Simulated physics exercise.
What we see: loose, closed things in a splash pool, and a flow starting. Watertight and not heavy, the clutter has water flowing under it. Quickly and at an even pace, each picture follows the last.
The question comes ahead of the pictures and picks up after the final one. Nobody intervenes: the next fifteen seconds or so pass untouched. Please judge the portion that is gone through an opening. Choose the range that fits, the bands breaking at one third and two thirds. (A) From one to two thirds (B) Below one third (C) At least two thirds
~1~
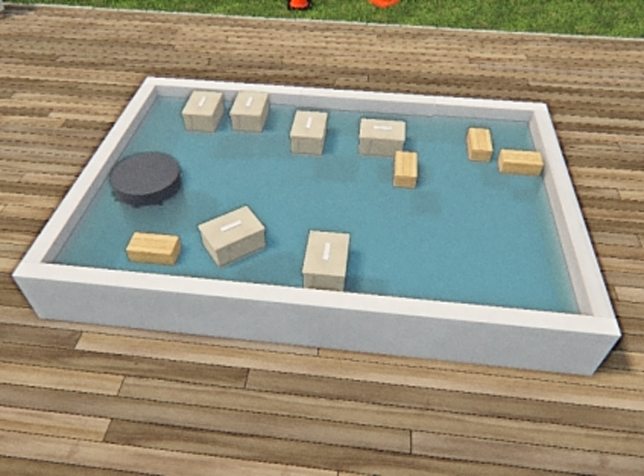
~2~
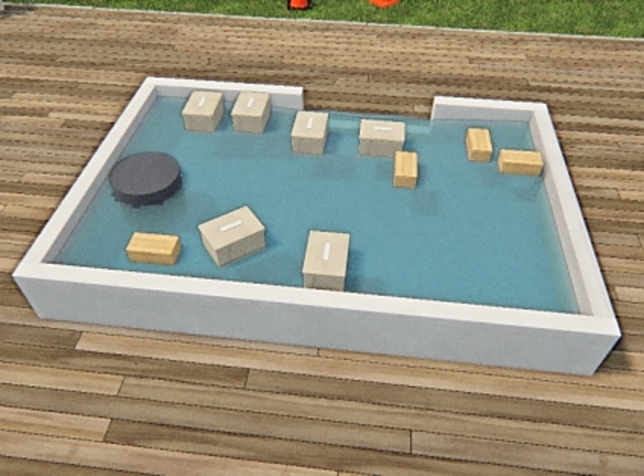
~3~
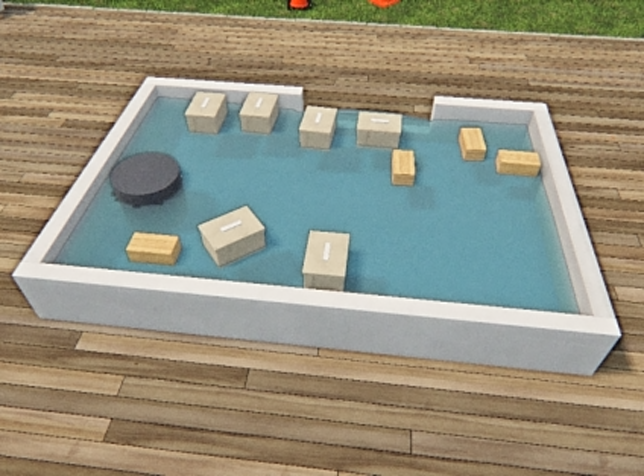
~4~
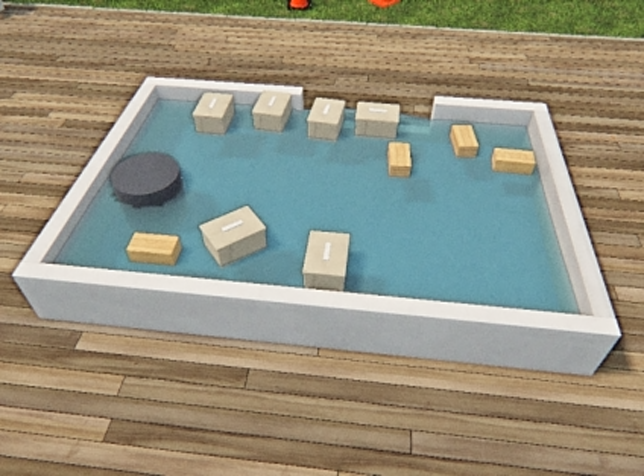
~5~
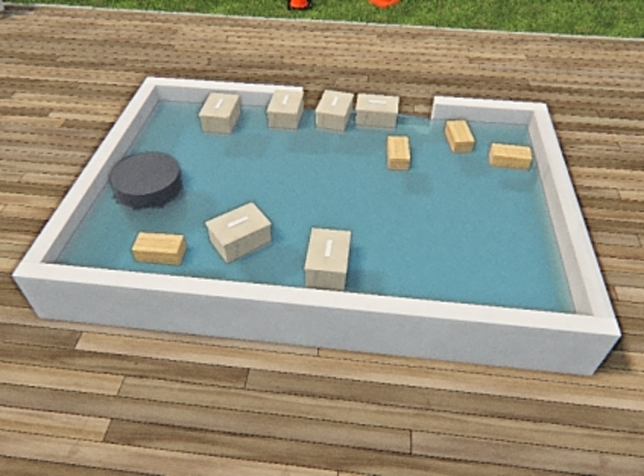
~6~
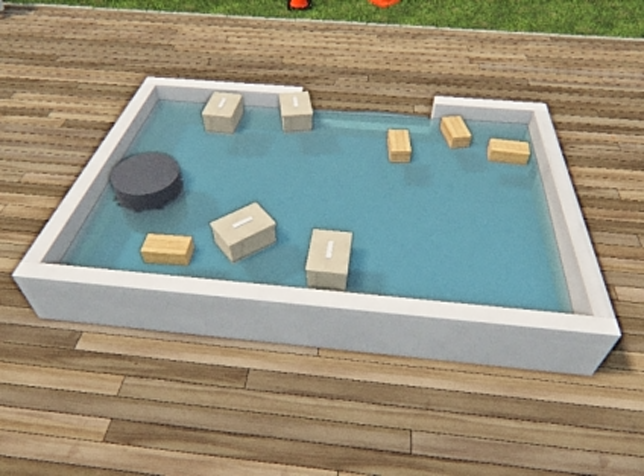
At least two thirds (C).
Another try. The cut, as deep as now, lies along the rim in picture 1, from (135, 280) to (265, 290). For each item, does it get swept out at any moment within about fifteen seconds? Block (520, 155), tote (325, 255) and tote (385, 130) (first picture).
Retained, lost and retained.
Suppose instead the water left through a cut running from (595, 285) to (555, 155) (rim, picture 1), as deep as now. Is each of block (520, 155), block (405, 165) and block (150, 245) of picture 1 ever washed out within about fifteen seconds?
In the order given: Flushed out, flushed out, retained.
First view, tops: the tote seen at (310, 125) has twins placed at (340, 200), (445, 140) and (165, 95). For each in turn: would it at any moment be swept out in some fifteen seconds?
Exits, exits, remains.
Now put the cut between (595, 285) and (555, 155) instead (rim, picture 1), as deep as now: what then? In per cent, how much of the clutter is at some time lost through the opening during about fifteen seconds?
50 per cent.
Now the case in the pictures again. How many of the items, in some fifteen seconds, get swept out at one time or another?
7.
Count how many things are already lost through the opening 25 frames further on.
The count is 7.
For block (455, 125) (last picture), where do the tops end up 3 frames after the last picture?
It should be near (428, 120).
A moment on, 3 of 10 are out; 7 afloat.
Next, 5 of 10 are out; 5 afloat.
Later, 7 of 10 are out; 3 afloat.
In the end, 7 of 10 are out; 3 afloat.
